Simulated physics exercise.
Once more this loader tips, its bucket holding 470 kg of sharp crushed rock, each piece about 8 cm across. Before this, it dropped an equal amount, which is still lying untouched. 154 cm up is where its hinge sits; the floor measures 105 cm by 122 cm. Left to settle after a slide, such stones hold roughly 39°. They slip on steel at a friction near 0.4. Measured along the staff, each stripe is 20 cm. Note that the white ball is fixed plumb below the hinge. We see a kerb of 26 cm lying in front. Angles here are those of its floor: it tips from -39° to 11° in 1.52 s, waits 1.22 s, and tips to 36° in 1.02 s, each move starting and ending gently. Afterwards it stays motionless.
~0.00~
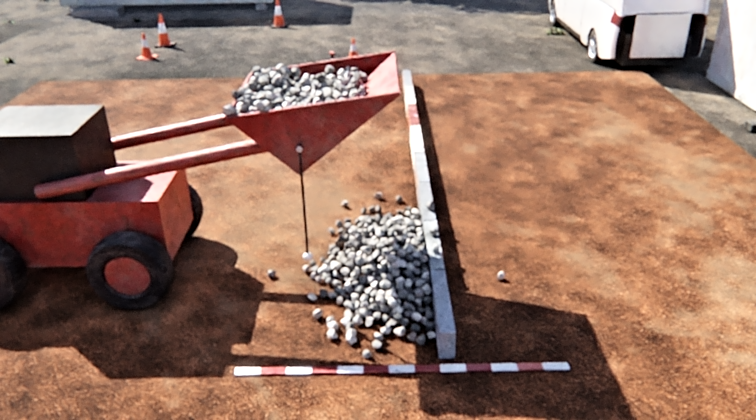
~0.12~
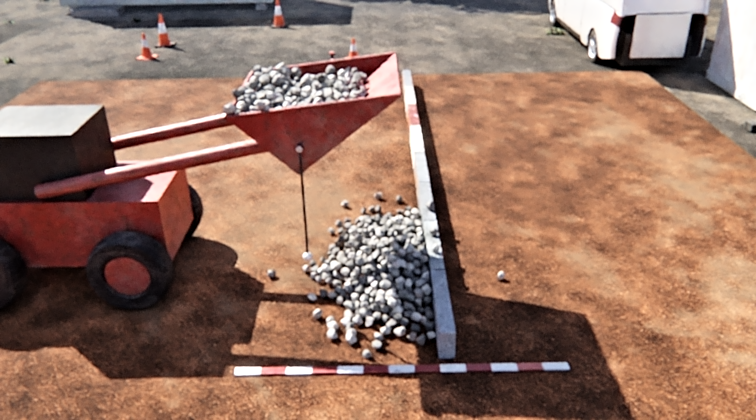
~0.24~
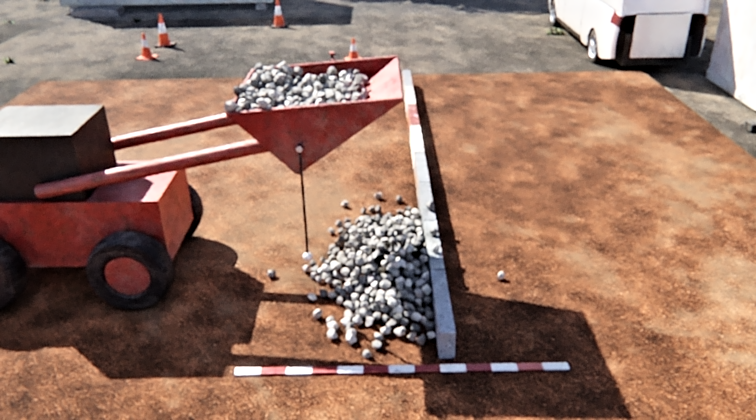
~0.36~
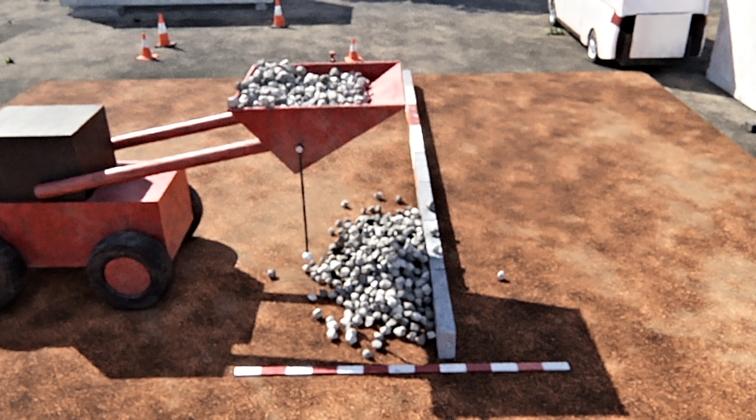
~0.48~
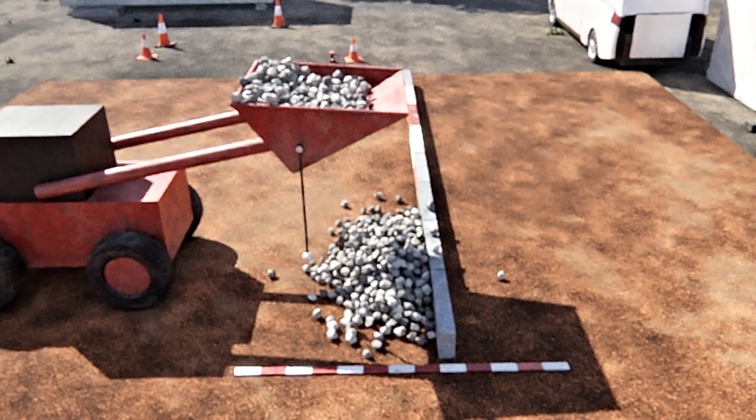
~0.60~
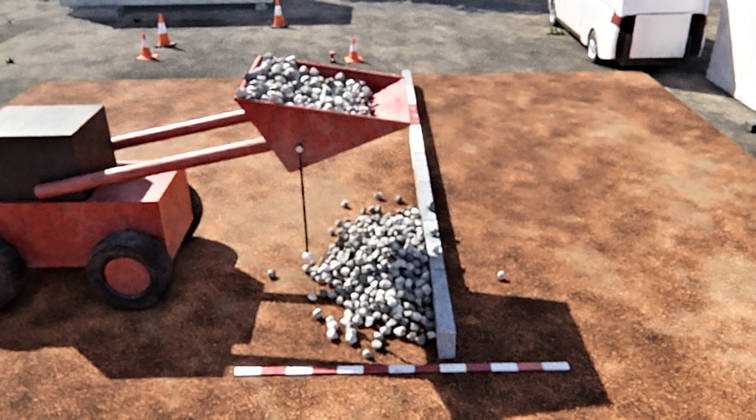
A red loader's raised bucket, full of grey stones, slowly tilted its front edge downward to the right, while the stones inside shifted slightly and the pile below beside the kerb stayed still.
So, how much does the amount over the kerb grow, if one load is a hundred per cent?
It grows by around 40 per cent.
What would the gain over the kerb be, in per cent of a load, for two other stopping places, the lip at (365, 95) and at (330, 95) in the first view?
First place: Roughly 10 %; second place: Roughly 0 %.
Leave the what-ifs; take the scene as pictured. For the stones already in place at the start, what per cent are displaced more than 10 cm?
Roughly 0 % of them.
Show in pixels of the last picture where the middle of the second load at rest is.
I'd say close to (425, 250).
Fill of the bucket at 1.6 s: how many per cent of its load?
Roughly 100 parts in a hundred of the load.
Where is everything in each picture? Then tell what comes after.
In the first picture, the bucket is at -39°, its lip at (400, 93); the top of the load is at (286, 74). The earlier load is highest near (399, 241), 32 cm above ground level, 100 % on this side of the kerb.
In the second picture, the bucket is at -38°, its lip at (401, 95); the top of the load is at (276, 75); the stones move at 0.1 m/s on average.
In the third picture, the bucket is at -36°, its lip at (403, 99); the top of the load is at (277, 74); the stones move at 0.1 m/s on average.
In the fourth picture, the bucket is at -32°, its lip at (406, 106); the top of the load is at (275, 72); the stones move at 0.2 m/s on average.
The fifth picture shows lip at (409, 115), floor tilted -27°, highest stones at (272, 70); the stones move at 0.2 m/s on average.
The sixth picture shows lip at (411, 124), floor tilted -22°, highest stones at (274, 66); the stones move at 0.2 m/s on average.
After 1.1 s the floor is at 3°; in per cent of one load, 100 in the bucket, 100 on this side of the kerb; the foremost stones are at (439, 266).
After 1.6 s the floor is at 11°; in per cent of one load, 100 in the bucket, 100 on this side of the kerb; the foremost stones are at (439, 266).
After 4.2 s the floor is at 36°; in per cent of one load, 25 in the bucket, 167 on this side of the kerb, 8 over the kerb; the foremost stones are at (487, 260).
After 7.0 s the floor is at 36°; in per cent of one load, 0 in the bucket, 160 on this side of the kerb, 40 over the kerb; the foremost stones are at (565, 270). Net gain over the kerb, 40.
